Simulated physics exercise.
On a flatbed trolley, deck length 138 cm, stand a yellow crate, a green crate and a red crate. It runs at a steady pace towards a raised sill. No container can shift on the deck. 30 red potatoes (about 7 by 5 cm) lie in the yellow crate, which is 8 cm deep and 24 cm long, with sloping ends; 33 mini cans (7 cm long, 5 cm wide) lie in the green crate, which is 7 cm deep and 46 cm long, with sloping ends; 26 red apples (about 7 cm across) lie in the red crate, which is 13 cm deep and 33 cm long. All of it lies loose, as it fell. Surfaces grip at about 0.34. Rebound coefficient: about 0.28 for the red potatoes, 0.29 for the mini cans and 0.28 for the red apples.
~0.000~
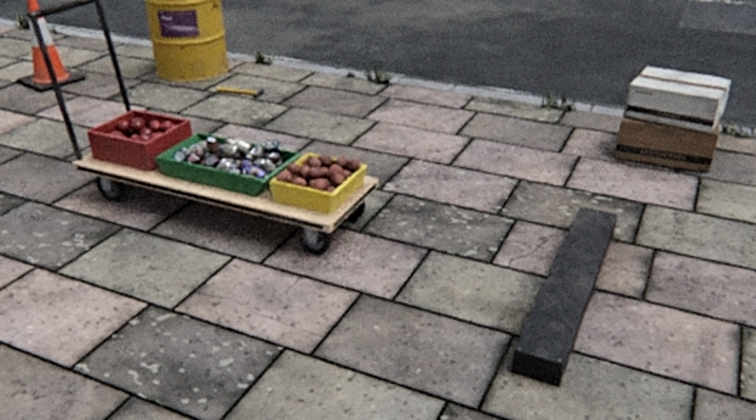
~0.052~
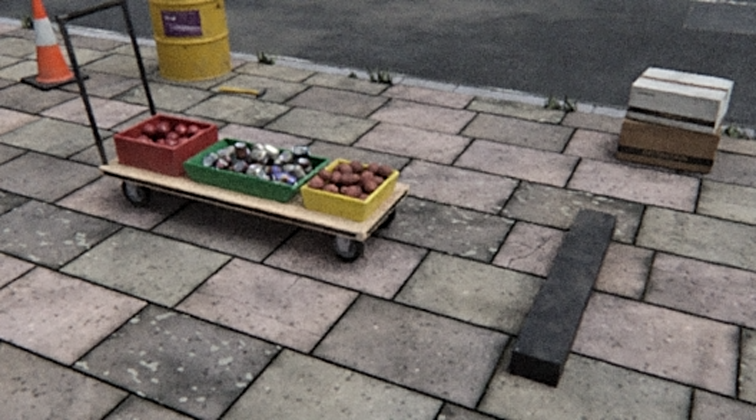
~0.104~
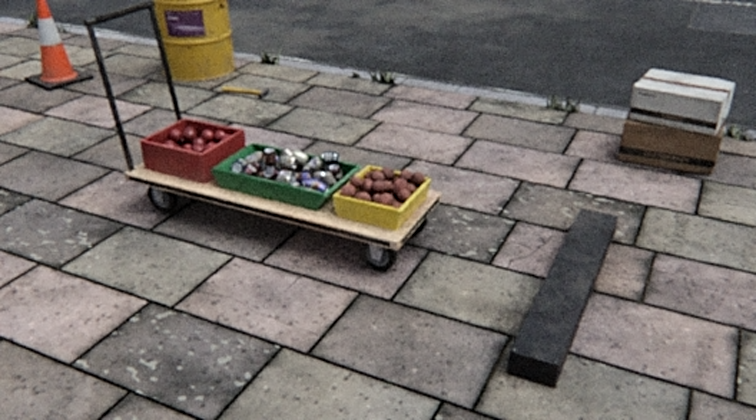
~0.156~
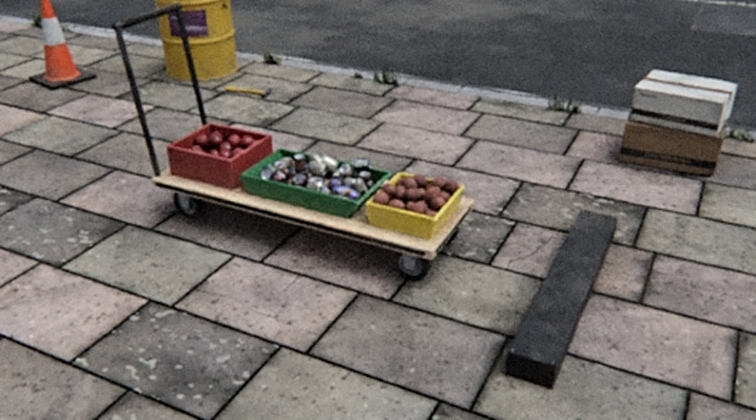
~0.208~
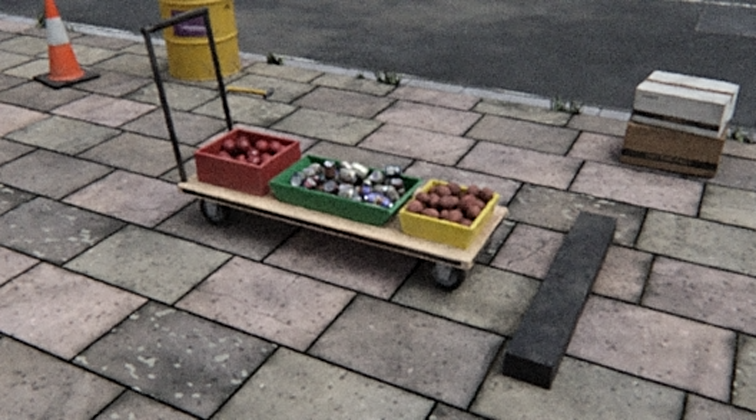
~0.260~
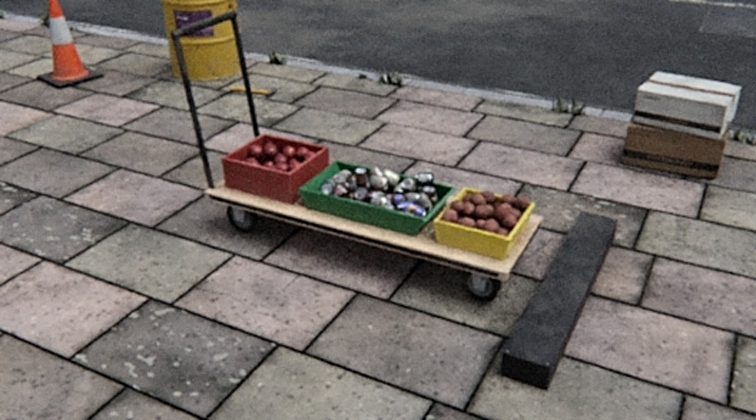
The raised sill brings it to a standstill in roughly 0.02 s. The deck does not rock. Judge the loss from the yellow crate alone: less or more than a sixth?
The yellow crate loses more than one in six of its red potatoes.
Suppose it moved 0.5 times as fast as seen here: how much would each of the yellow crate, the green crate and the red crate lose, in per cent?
In that case yellow crate 0, green crate 0, red crate 0 per cent.
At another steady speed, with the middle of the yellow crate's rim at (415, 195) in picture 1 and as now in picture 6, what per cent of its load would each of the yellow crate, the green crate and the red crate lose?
In that case yellow crate 0, green crate 0, red crate 0 per cent.
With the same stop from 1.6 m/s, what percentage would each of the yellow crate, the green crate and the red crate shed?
In that case yellow crate 0, green crate 0, red crate 0 per cent.
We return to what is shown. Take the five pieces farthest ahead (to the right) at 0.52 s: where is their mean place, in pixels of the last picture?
At about (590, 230).
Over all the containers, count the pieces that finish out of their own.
About 20.
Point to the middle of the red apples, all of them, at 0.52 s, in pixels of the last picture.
At about (316, 181).
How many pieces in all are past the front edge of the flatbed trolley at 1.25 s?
Roughly 12.
After 0.30 s, contact.
After 0.40 s, the yellow crate is down by 1 of 30, the green crate is down by 3 of 33 and the red crate has all 26.
After 0.52 s, the yellow crate is down by 8 of 30, the green crate is down by 10 of 33 and the red crate has all 26.
After 0.75 s, the yellow crate is down by 9 of 30, the green crate is down by 13 of 33 and the red crate has all 26.
When it is over (at 1.25 s), the yellow crate is down by 9 of 30, the green crate is down by 13 of 33 and the red crate has all 26. Asked share, 9 of 30, 30 per cent.
